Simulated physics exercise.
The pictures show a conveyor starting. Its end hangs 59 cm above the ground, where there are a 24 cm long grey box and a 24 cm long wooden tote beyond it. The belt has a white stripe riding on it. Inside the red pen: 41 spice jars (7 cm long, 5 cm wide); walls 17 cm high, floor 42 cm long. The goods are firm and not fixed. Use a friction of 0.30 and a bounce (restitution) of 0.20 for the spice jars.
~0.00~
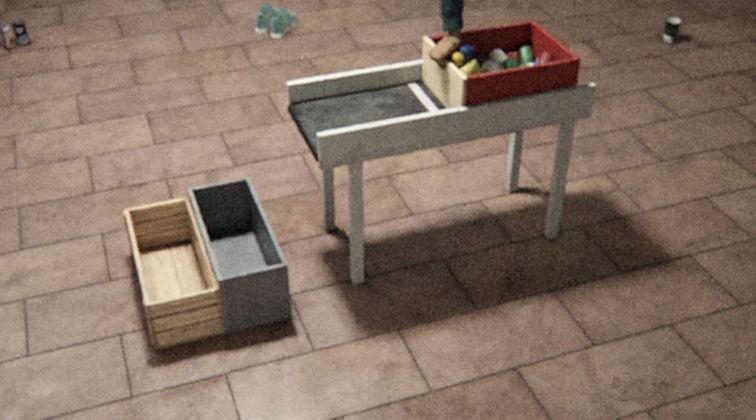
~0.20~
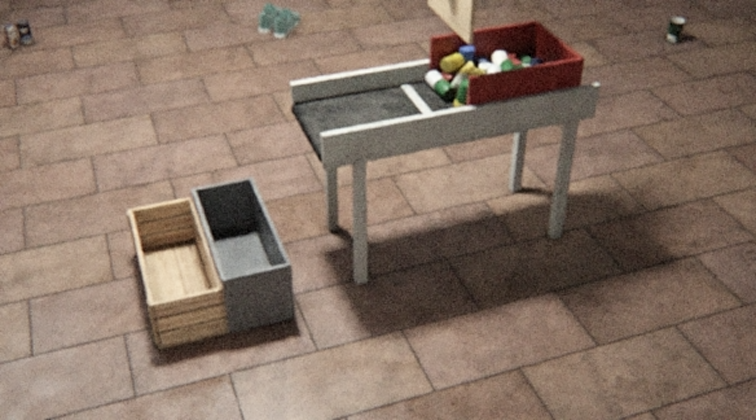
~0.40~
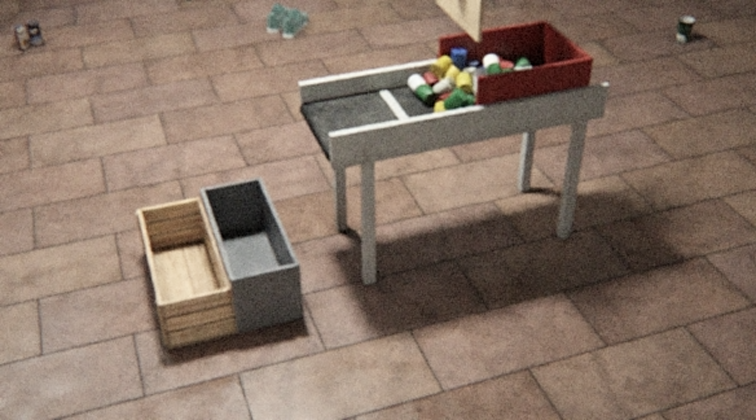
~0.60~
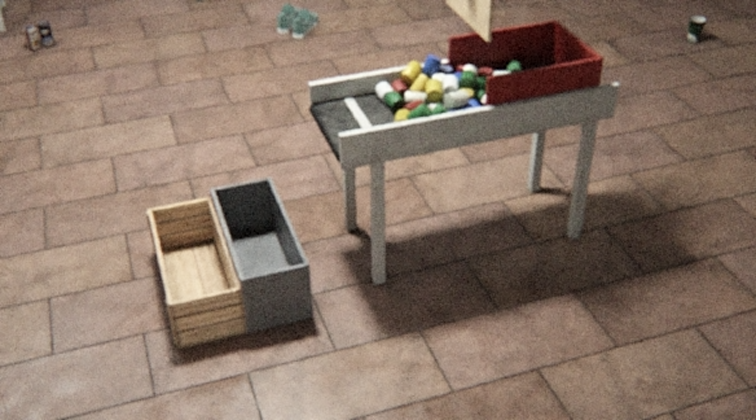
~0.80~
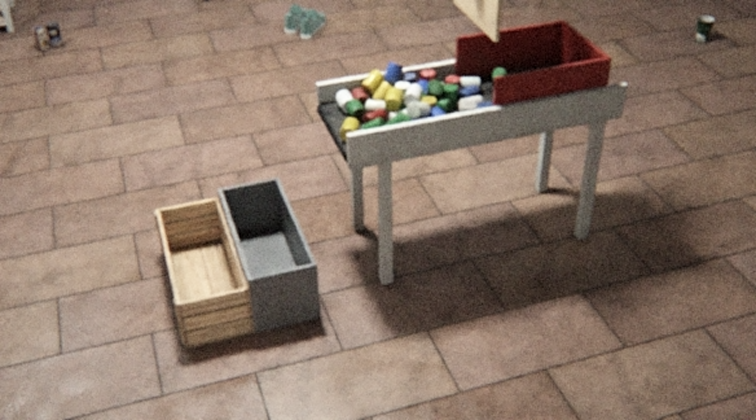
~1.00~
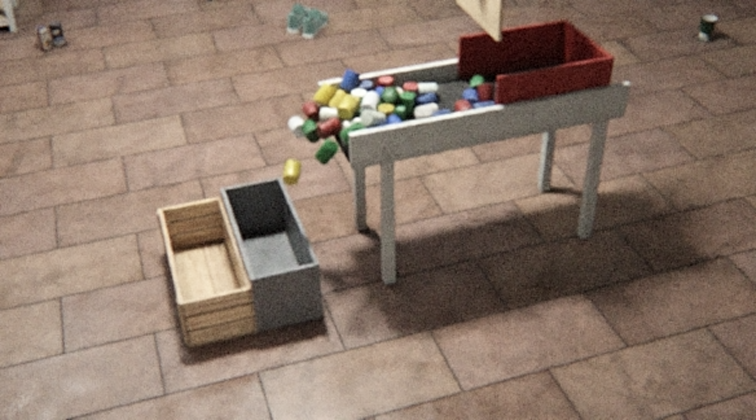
A pale panel lifted from the front of a red pen on a white-legged conveyor, and the belt carried colourful jars left until a few dropped off its end above the grey box.
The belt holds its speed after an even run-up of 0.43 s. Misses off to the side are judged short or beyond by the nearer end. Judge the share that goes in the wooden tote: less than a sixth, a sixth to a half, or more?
I'd reckon not one sixth of the load finishes in the wooden tote.
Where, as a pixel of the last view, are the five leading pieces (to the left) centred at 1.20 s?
Close to (267, 241) in the last view.
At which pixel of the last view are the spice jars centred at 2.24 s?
Somewhere about (268, 260) in pixels.
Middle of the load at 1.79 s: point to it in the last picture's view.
Estimated centre in the last picture: (272, 262).
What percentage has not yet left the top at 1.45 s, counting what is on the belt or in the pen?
About 10 per cent.
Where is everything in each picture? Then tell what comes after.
In the first picture (we follow the rim corner now nearest the camera; the camera pans a little), red pen at (466, 77); wooden tote at (150, 304); belt has run 0 cm; nothing out yet.
The second picture shows red pen at (469, 77); belt has run 4 cm.
The third picture shows red pen at (478, 77); belt has run 16 cm; 7 out, the lowest jar at (432, 83).
The fourth picture shows red pen at (488, 77); belt has run 33 cm; 24 out, the lowest jar at (416, 100).
The fifth picture shows red pen at (495, 77); belt has run 50 cm; 35 out.
The sixth picture shows red pen at (498, 77); wooden tote at (183, 302); belt has run 67 cm; 39 out, the lowest jar at (292, 173).
After 1.20 s, 4 in the grey box, 19 on the belt and 18 in the air.
After 1.45 s, 21 in the grey box, 5 on the belt and 15 in the air.
After 1.79 s, 37 in the grey box, 1 on the belt and 3 in the air.
Final count (at 2.24 s), 41 in the grey box. Asked share, 0 of 41, 0 per cent.
